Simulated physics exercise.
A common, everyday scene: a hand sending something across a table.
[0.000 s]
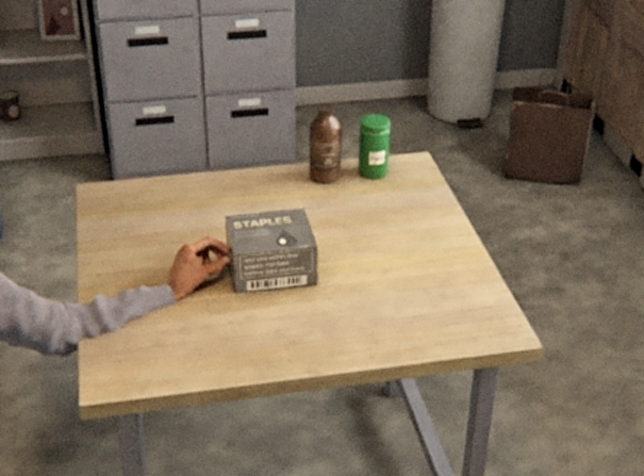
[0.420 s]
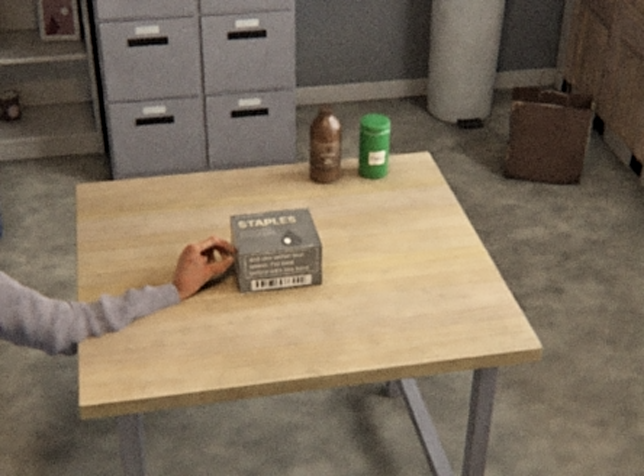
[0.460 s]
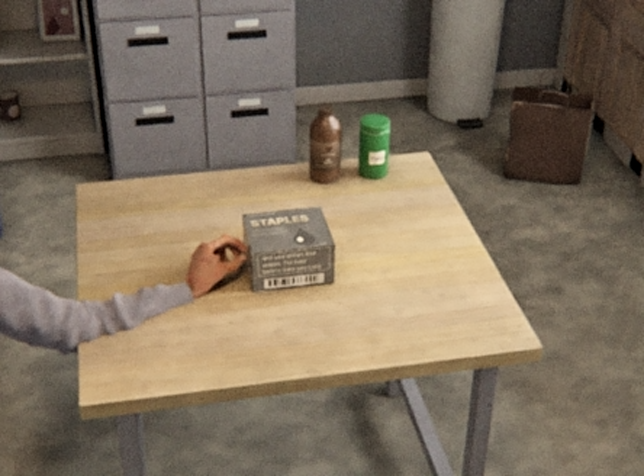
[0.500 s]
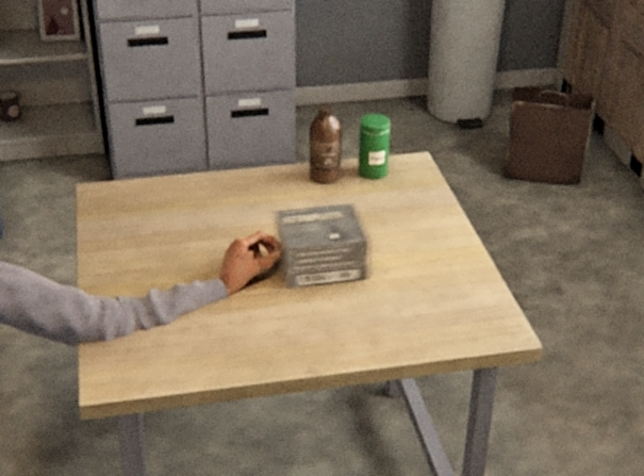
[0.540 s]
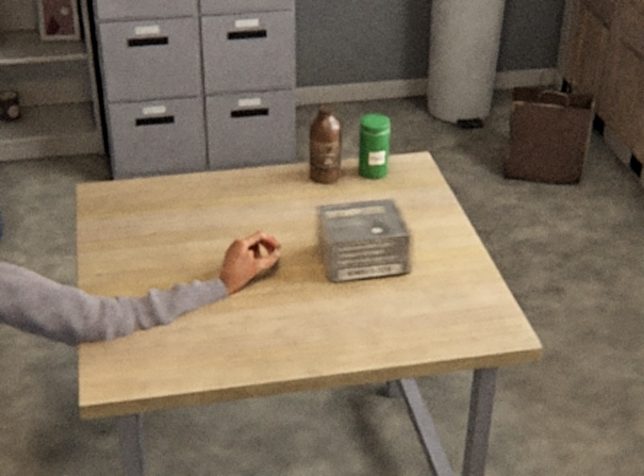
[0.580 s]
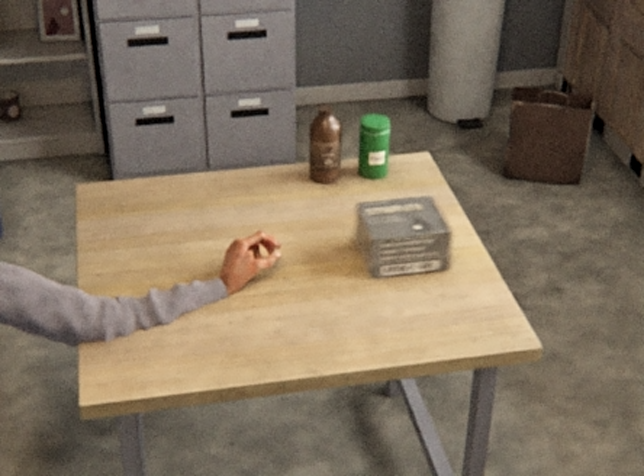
A hand pushes a grey box rightward across a wooden table and then lets it slide.
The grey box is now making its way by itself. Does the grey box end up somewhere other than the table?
Yes: It parts from the table.
By 0.68 s, grey box now off the table.
By 0.88 s, things are still on the move.
By 1.08 s, as before.
When it is over (1.3 s), off the table, grey box.
